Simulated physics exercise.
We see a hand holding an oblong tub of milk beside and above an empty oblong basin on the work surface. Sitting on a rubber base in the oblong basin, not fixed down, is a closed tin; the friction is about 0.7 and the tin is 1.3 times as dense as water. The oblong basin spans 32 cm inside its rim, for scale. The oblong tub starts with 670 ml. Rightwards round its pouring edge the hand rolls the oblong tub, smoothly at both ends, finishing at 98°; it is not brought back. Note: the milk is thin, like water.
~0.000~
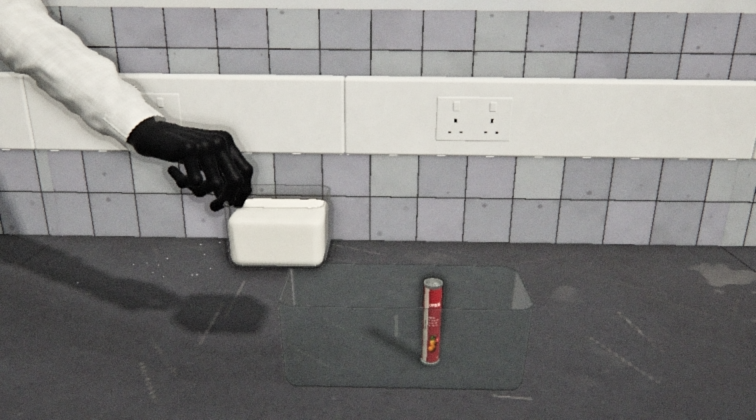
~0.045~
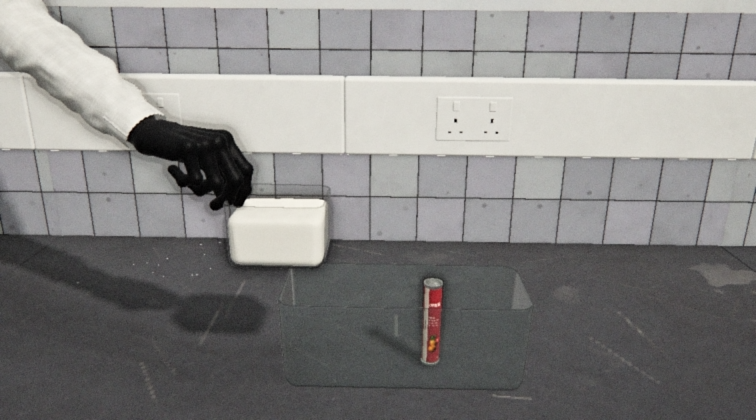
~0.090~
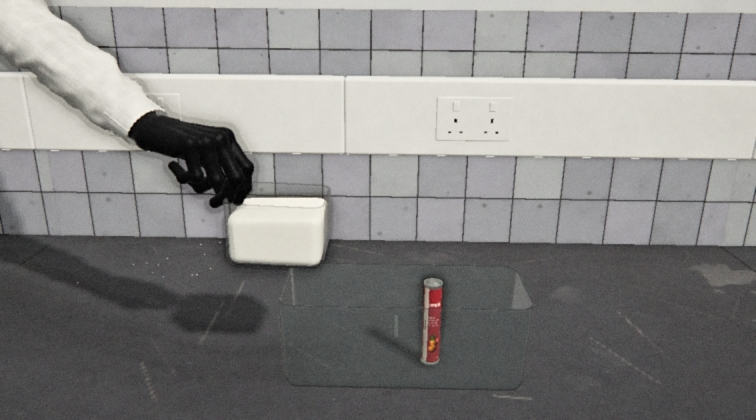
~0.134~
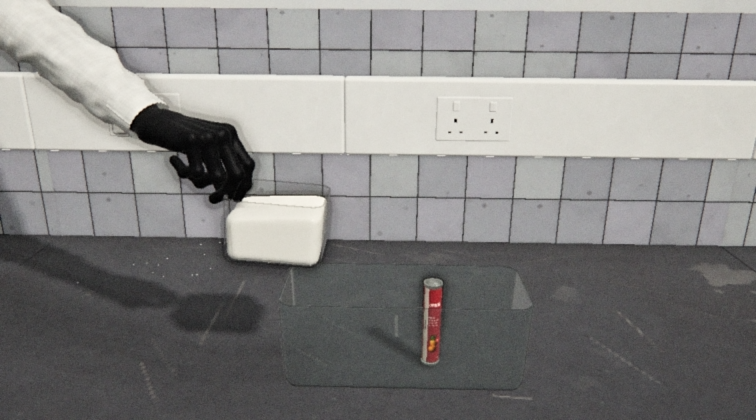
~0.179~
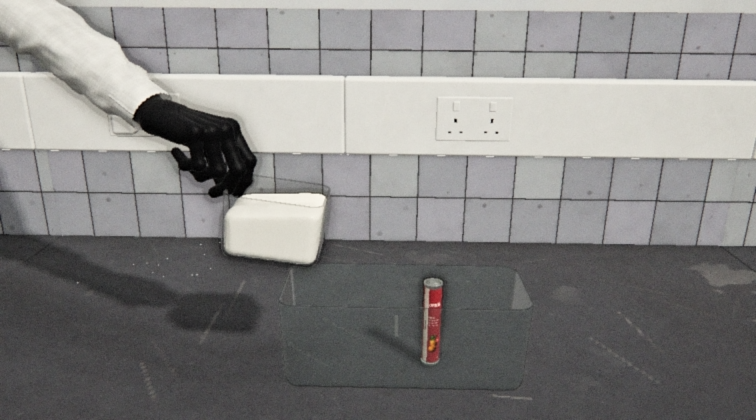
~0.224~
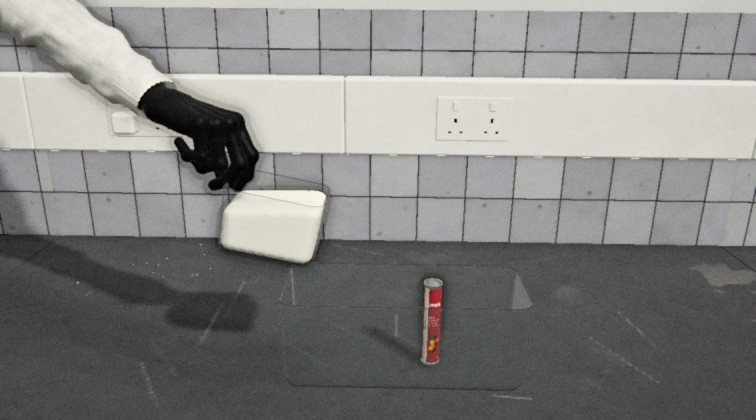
A black-gloved hand slowly tilts a tub of milk slightly rightwards beside a closed tin.
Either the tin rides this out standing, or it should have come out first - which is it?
It ends up erect.
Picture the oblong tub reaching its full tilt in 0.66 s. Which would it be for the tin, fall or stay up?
The tin tips over.
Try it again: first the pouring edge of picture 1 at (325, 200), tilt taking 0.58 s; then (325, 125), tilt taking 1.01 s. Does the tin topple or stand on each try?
Try 1: Tipped over; try 2: Still standing.
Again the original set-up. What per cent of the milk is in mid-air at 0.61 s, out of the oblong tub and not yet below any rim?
Roughly 24 %.
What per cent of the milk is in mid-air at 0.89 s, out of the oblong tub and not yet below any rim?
Something like 24 per cent of the total.
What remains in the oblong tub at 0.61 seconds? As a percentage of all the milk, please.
Around 72 in a hundred.
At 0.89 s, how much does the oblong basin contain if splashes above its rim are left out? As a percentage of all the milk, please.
I'd put it at roughly 58 per cent.
After 0.61 s the tilt is 65° and 72 per cent is still to pour; the tin stands where it began.
After 0.89 s the tilt is 95° and 18 per cent is still to pour; the tin stands where it began.
After 1.19 s the tilt is 98° and 3 per cent is still to pour; the tin stands where it began.
After 1.51 s the tilt is 98° and 0 per cent is still to pour; the tin stands where it began.
In the end the tin stands where it began.
